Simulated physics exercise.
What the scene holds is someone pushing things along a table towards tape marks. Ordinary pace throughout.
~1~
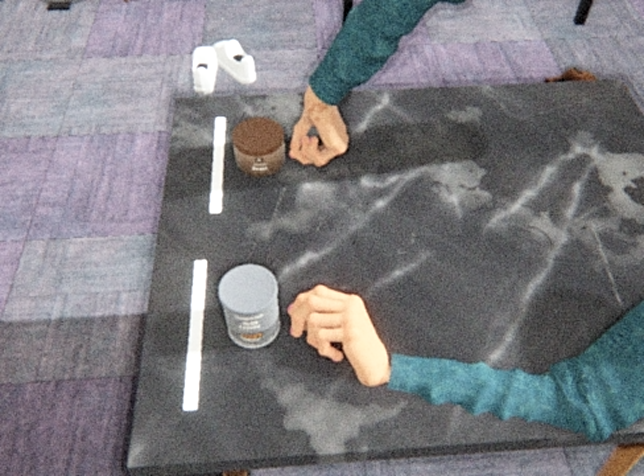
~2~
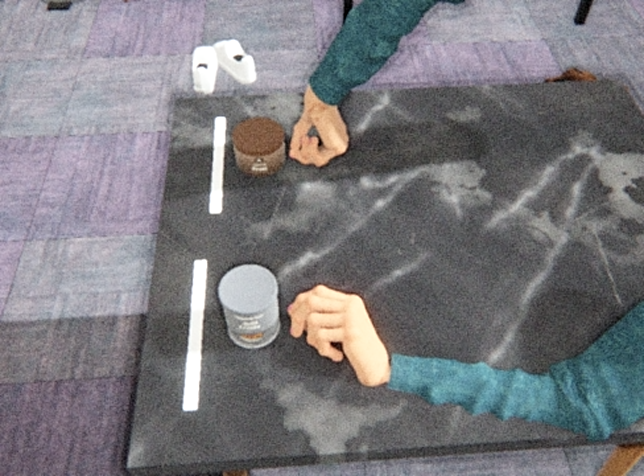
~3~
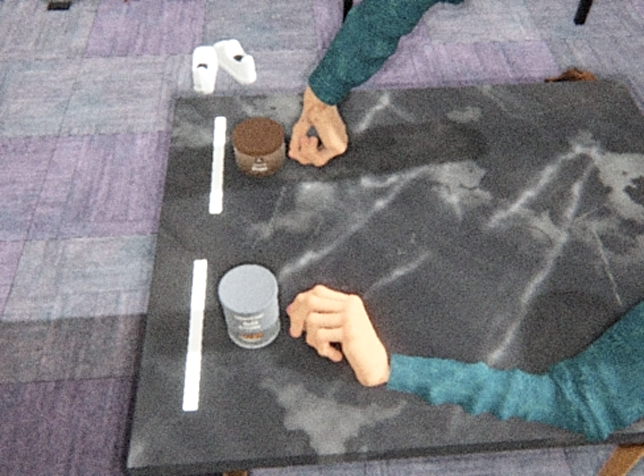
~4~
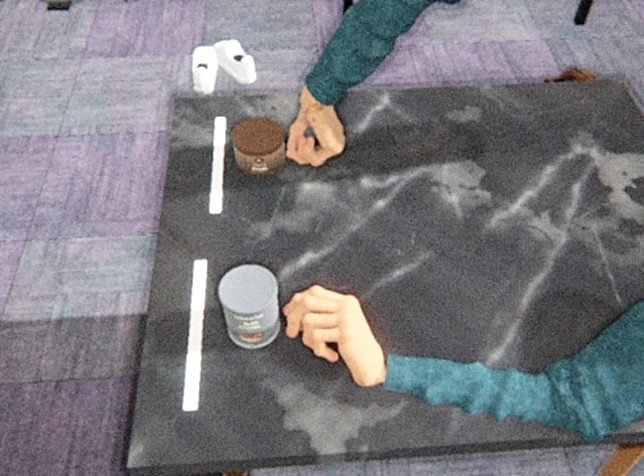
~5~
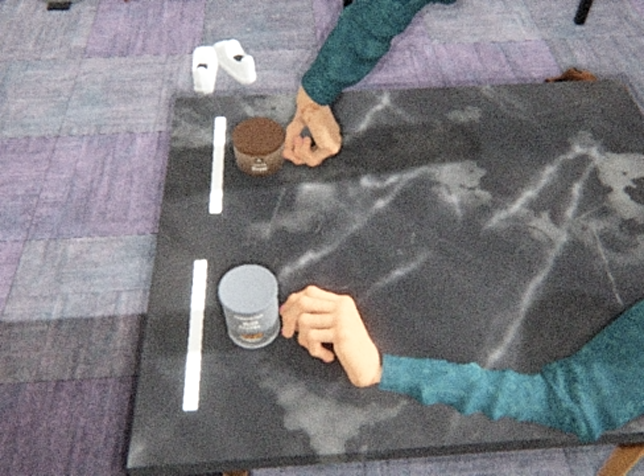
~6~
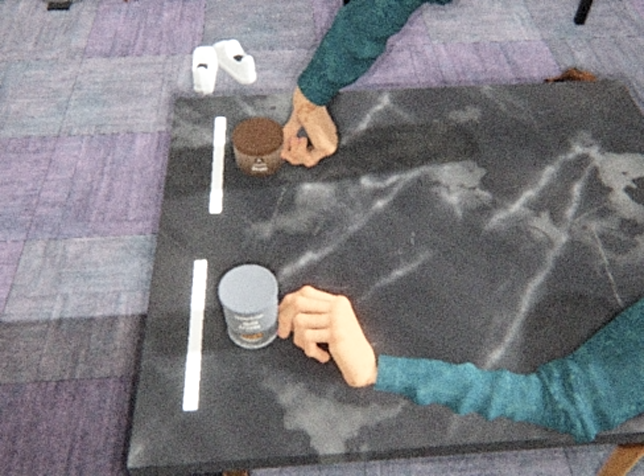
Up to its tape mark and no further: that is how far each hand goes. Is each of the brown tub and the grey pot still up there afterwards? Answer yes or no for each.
Brown tub - yes; grey pot - yes.
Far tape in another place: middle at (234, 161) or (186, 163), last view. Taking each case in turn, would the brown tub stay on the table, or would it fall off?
One after another: It stays on the table; drops off.
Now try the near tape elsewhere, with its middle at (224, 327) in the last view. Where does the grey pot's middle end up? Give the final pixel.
It comes to a stop at (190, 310).
Then, 0.72 s on from there, brown tub displaced a little near (231, 149); grey pot displaced about its own width near (214, 310).
In the end, the brown tub stays on the table, near (185, 151); the grey pot stays on the table, near (156, 313).
